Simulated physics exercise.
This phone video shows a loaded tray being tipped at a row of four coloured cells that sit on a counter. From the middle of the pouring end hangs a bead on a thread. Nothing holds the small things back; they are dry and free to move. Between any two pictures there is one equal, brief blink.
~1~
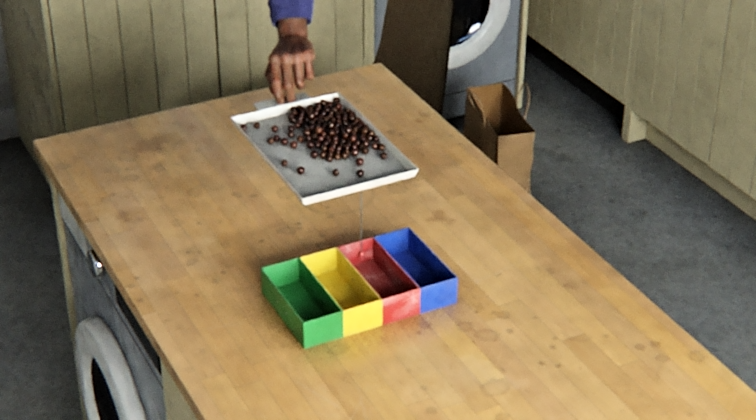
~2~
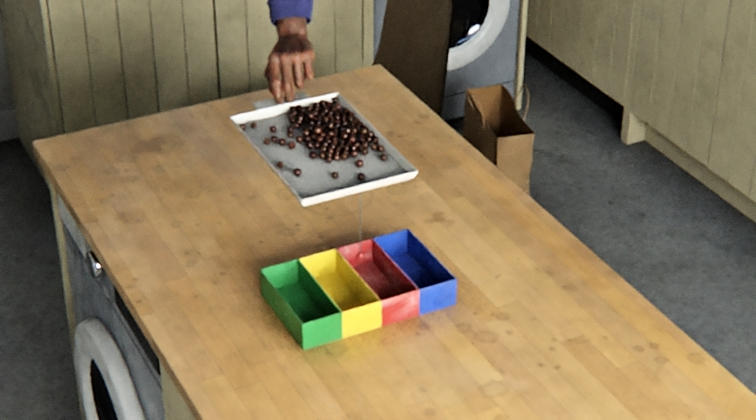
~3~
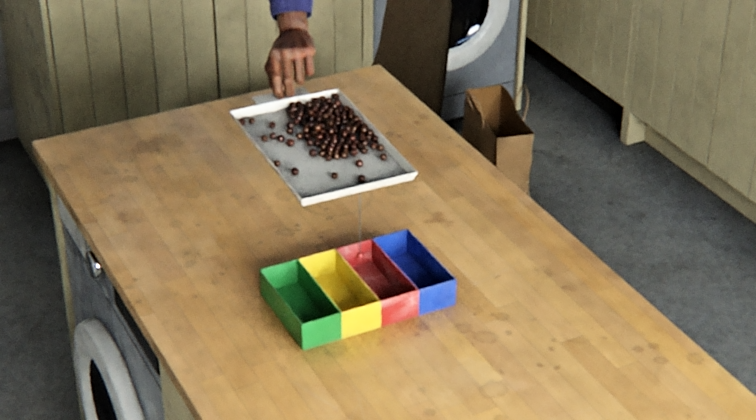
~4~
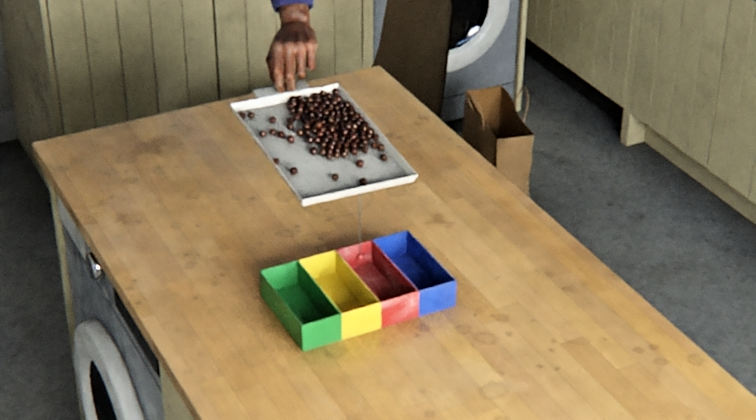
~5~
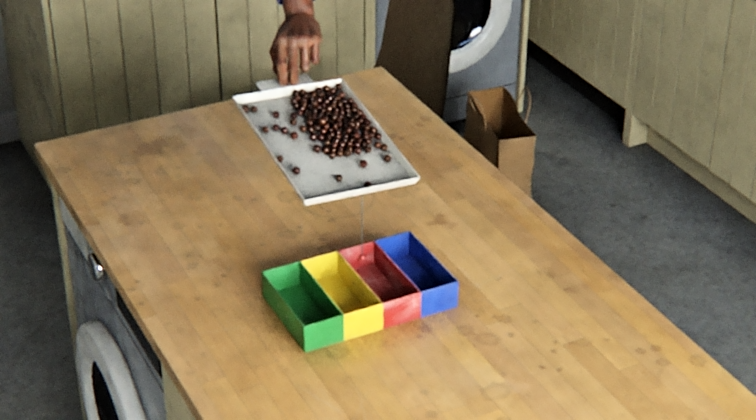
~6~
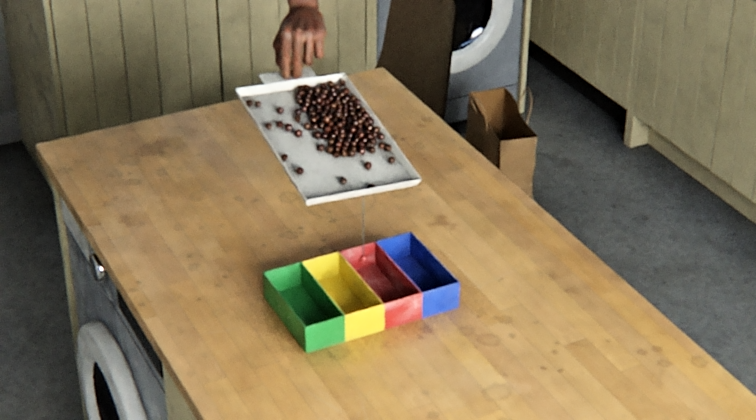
In this clip, a hand holds a white tray of chocolate balls above a wooden counter, near green, yellow, red and blue cells, and gradually raises its far end slightly as the balls shift a little on it.
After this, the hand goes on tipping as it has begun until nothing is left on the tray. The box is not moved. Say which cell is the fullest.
The blue cell is the fullest.
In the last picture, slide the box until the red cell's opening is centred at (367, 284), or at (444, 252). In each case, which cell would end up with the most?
In order: That blue cell, the cell in yellow.
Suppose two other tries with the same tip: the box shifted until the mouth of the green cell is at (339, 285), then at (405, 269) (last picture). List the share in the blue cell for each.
Close to 20 in a hundred first, close to 0 in a hundred second.
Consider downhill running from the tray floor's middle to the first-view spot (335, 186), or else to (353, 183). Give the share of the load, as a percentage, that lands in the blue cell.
So it's 0 percent with the first slope and 30 percent with the other.
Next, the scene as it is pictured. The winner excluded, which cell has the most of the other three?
The second spot goes to that red cell.
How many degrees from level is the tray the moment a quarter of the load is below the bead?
At about 60°.
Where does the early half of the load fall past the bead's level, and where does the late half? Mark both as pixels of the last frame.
Initially about (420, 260); subsequently about (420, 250).
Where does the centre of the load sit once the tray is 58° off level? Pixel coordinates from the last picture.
Close to (403, 187).
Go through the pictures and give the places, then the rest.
Corners of the pouring end (304, 197) and (414, 168), level; middle of the load (328, 132), chocolate balls; bead on its thread (361, 254); green cell (323, 327); yellow cell (363, 315); red cell (401, 304); blue cell (439, 293), in the first picture.
Corners of the pouring end (303, 198) and (413, 170), level; middle of the load (327, 132), in the second picture.
Corners of the pouring end (303, 198) and (413, 171), tipped barely, lowest at the right corner; middle of the load (327, 129), about a tenth on the move, in the third picture.
Corners of the pouring end (304, 198) and (414, 174), tipped a little, lowest at the right corner; middle of the load (327, 126), about a tenth on the move, in the fourth picture.
Corners of the pouring end (306, 198) and (416, 176), tipped a little, lowest at the right corner; middle of the load (330, 123), about a tenth on the move, in the fifth picture.
Corners of the pouring end (308, 198) and (417, 178), tipped a little, lowest at the right corner; middle of the load (334, 121), roughly half on the move; green cell (325, 332); yellow cell (365, 320); red cell (403, 309); blue cell (441, 298), in the sixth picture.
Just after the last frame, tray tipped steeply; roughly two thirds on the tray; roughly a quarter in the blue cell; just a few in the red cell; just a few in the yellow cell; roughly a quarter falling or outside the box.
A moment on, tray tipped right over; roughly two thirds in the blue cell; about a tenth in the red cell; just a few in the yellow cell; roughly a quarter falling or outside the box.
Further on, tray tipped past a quarter turn; roughly two thirds in the blue cell; about a tenth in the red cell; just a few in the yellow cell; roughly a quarter falling or outside the box.
When it is over, tray tipped past a quarter turn; roughly two thirds in the blue cell; about a tenth in the red cell; just a few in the yellow cell; not one in the green cell; roughly a quarter outside the box.
